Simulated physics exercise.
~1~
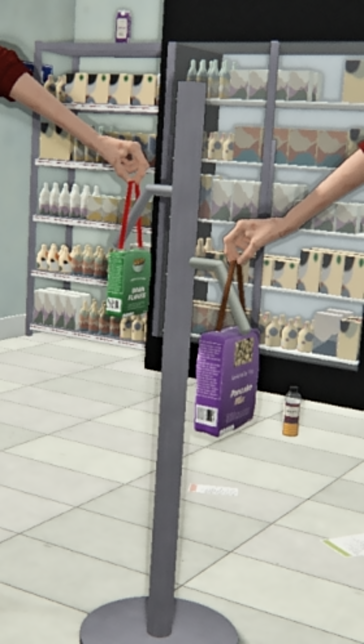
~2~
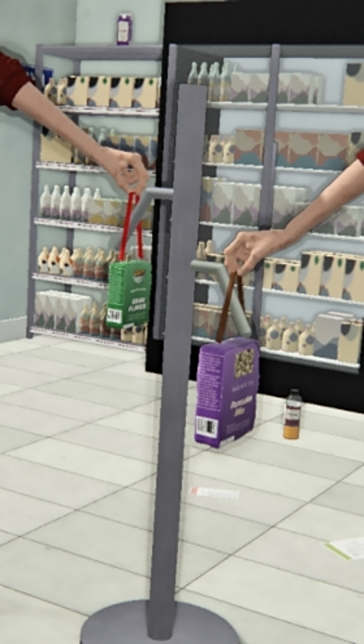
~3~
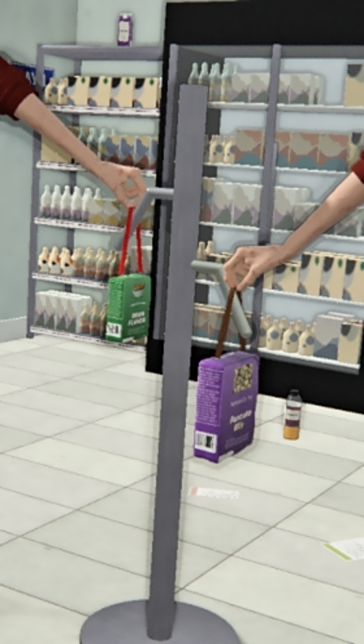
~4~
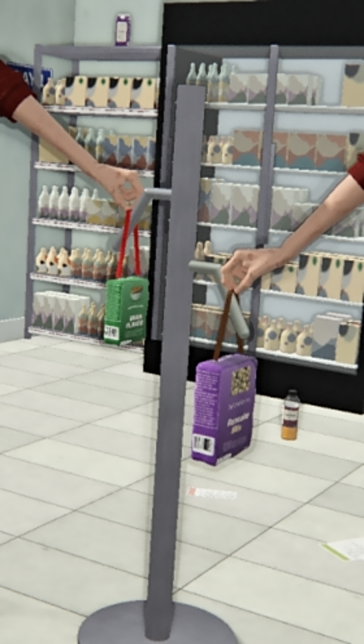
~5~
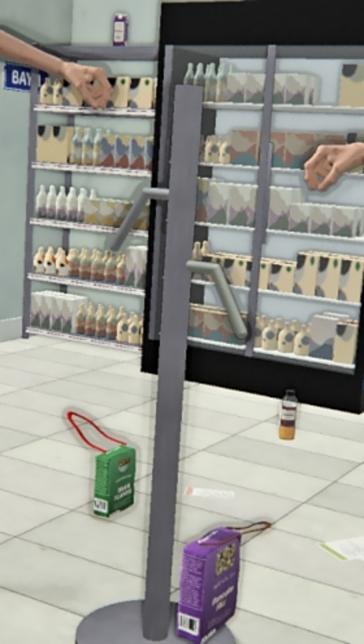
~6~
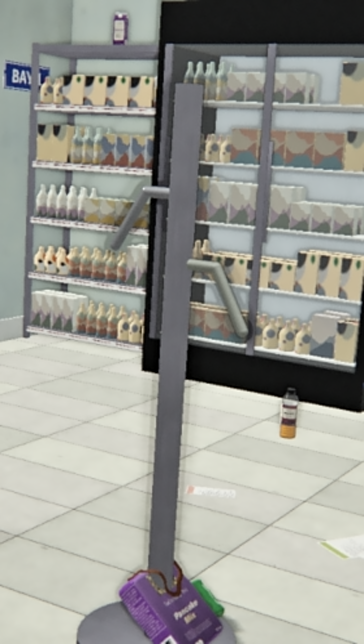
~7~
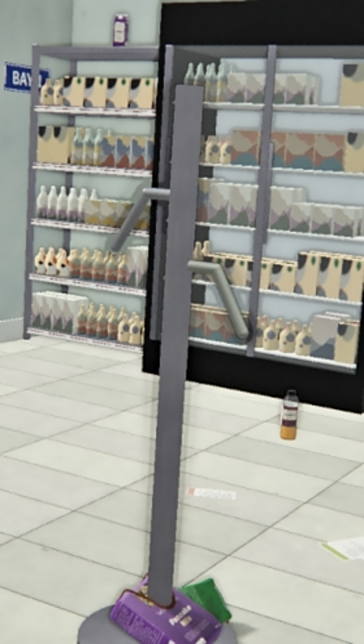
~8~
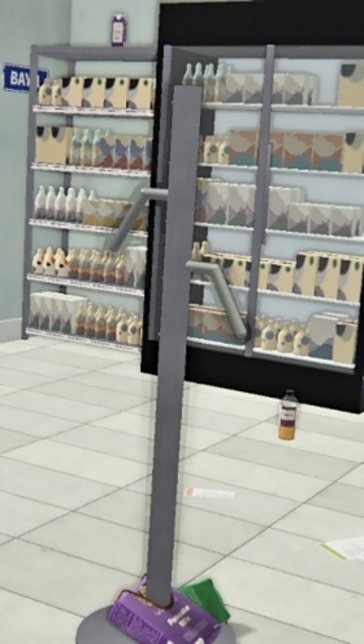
In a shop, two hands lowering a green pouch and purple bag at a post's pegs, then withdrawing, both falling to the floor.
